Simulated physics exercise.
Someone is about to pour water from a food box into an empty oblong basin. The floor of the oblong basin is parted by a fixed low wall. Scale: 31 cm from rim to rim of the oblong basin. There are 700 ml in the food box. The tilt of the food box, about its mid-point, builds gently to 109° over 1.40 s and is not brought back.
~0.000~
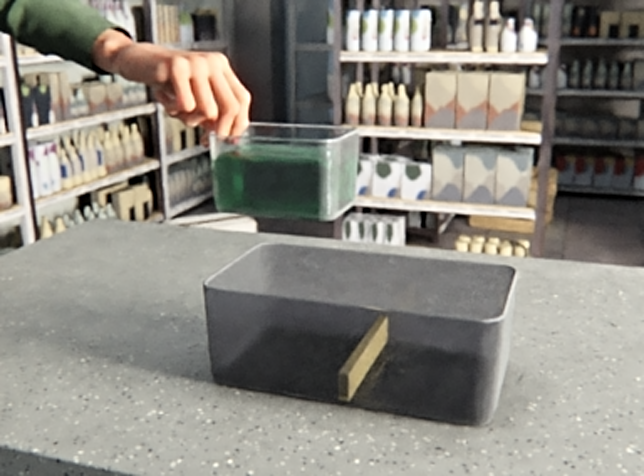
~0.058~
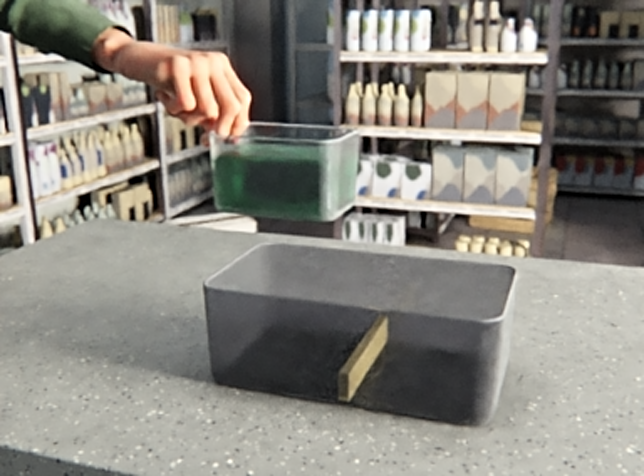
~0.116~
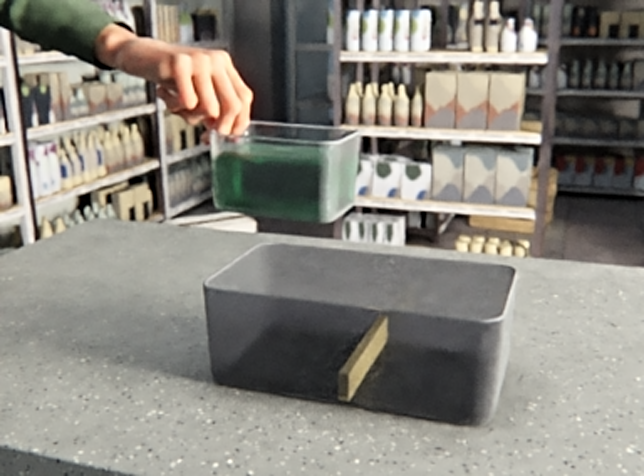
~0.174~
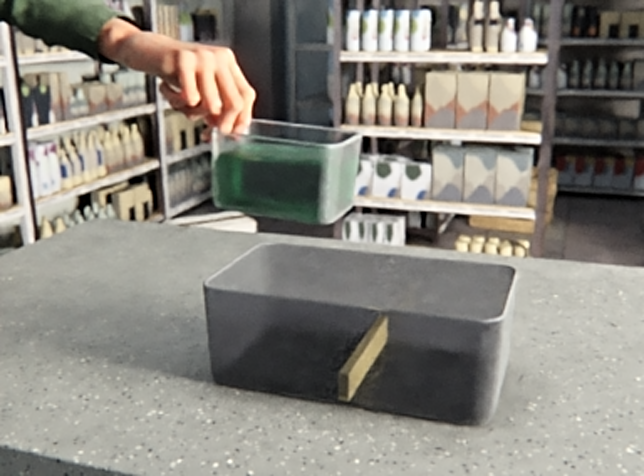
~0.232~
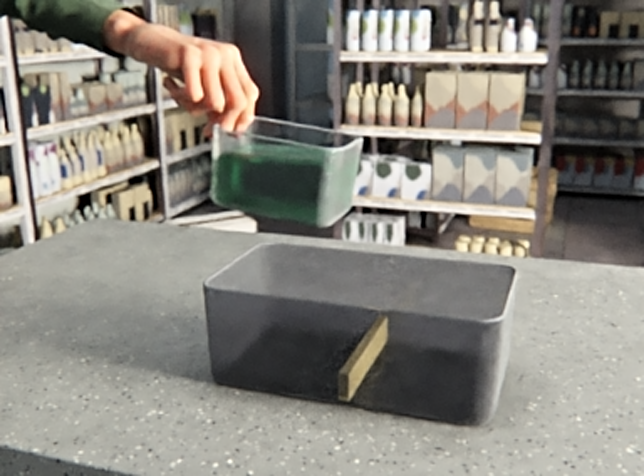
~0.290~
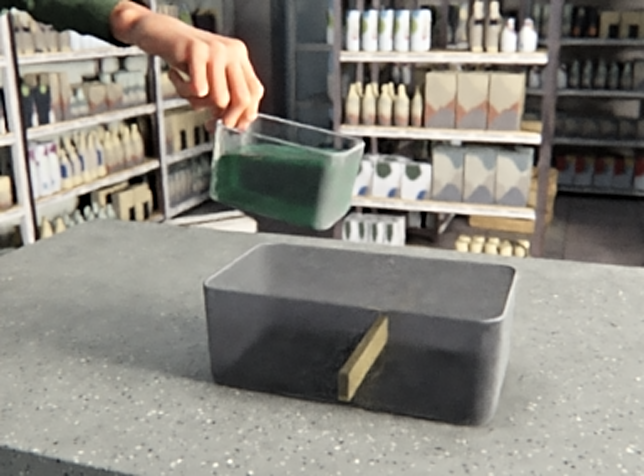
A hand in a dark green sleeve, at the upper left, holds a clear food box of green liquid above a grey speckled counter, seen from slightly above in a shop lined with stocked shelves. Below it sits an empty, smoky grey oblong basin with a low tan wall across its floor. The box starts level, then gently tilts down to the right, while the camera stays still.
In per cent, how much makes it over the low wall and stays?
Roughly 77 per cent is past the wall.
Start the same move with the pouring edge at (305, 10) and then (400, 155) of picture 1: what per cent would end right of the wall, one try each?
In turn about 65 and 90 per cent.
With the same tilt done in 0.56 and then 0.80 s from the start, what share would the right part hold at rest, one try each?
First 65, then 70 per cent.
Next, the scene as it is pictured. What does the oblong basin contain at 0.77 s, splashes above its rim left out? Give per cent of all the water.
Some 14 per cent.
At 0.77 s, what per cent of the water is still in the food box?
Near 60 in a hundred.
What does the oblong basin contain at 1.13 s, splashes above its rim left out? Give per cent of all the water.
Some 82 per cent.
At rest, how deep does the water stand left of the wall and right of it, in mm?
Some 6 mm on the left and 24 mm on the right.
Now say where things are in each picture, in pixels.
The first picture shows tilt 0°; pouring edge (348, 136); surface from (230, 149) to (347, 156); the oblong basin's rim runs from (232, 264) to (510, 294); the wall's top is at (365, 344).
The second picture shows tilt 0°; pouring edge (348, 137); surface from (230, 149) to (348, 156).
The third picture shows tilt 2°; pouring edge (349, 139); surface from (231, 149) to (348, 156).
The fourth picture shows tilt 4°; pouring edge (351, 141); surface from (232, 149) to (349, 157).
The fifth picture shows tilt 7°; pouring edge (352, 145); surface from (232, 149) to (349, 157).
The sixth picture shows tilt 11°; pouring edge (354, 150); surface from (232, 149) to (351, 157).
After 0.77 s the tilt is 63° and 60 per cent is still to pour, 0 is left of the wall and 14 right of it.
After 1.13 s the tilt is 99° and 12 per cent is still to pour, 10 is left of the wall and 72 right of it.
After 1.50 s the tilt is 109° and 0 per cent is still to pour, 22 is left of the wall and 77 right of it.
After 1.90 s the tilt is 109° and 0 per cent is still to pour, 23 is left of the wall and 77 right of it.
In the end 23 per cent lies left of the wall, 77 right of it and 0 outside.
